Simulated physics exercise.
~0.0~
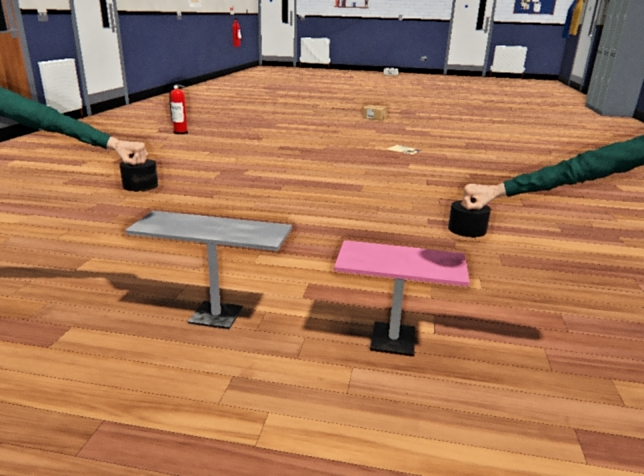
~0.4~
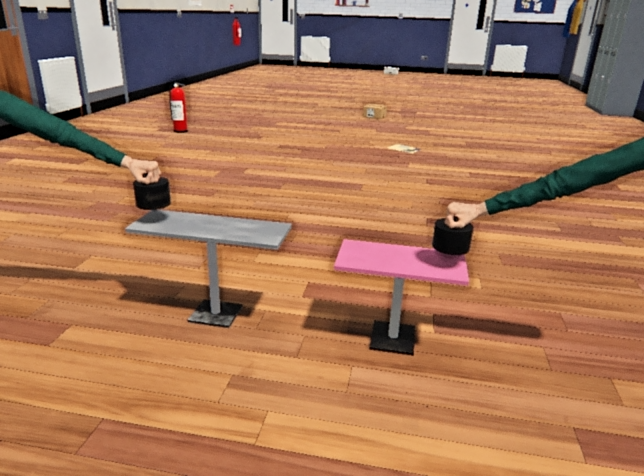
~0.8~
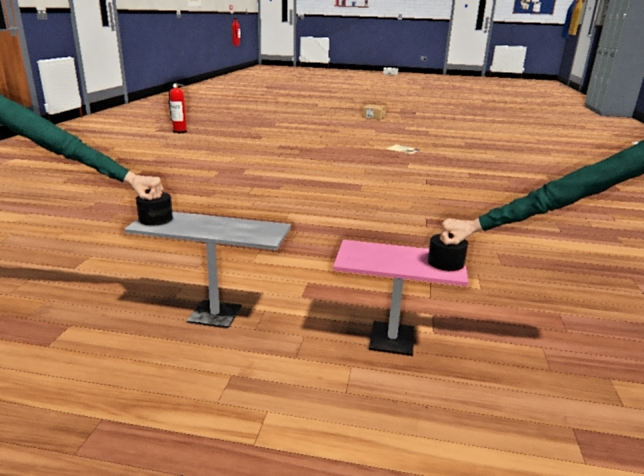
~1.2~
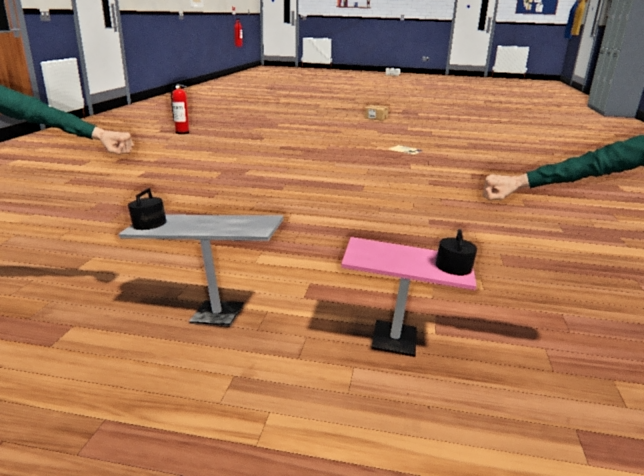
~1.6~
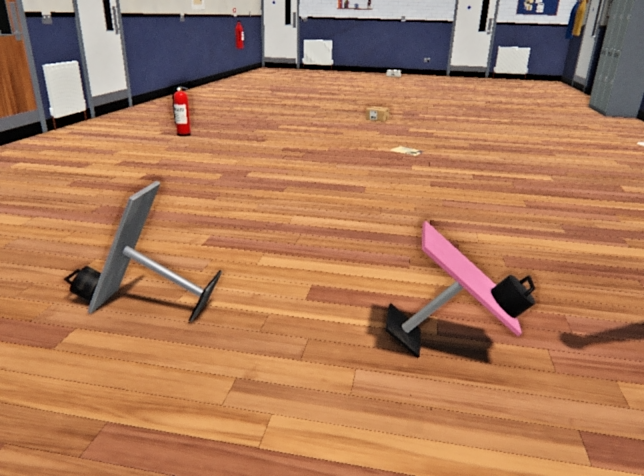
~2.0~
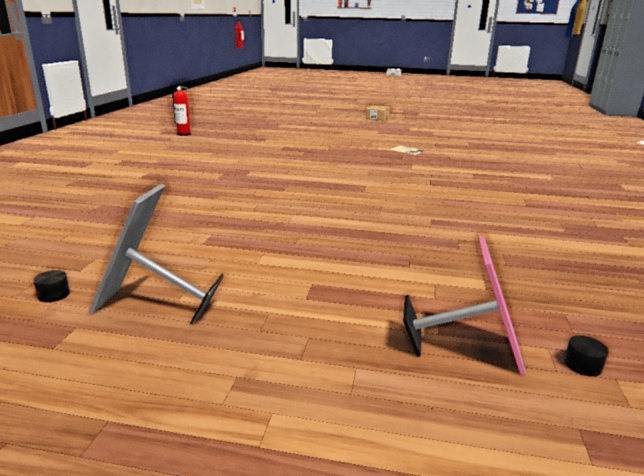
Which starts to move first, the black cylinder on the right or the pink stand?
The black cylinder on the right moves first, as the hand brings it over to the pink stand. The pink stand tips only later, after the hand has let go.
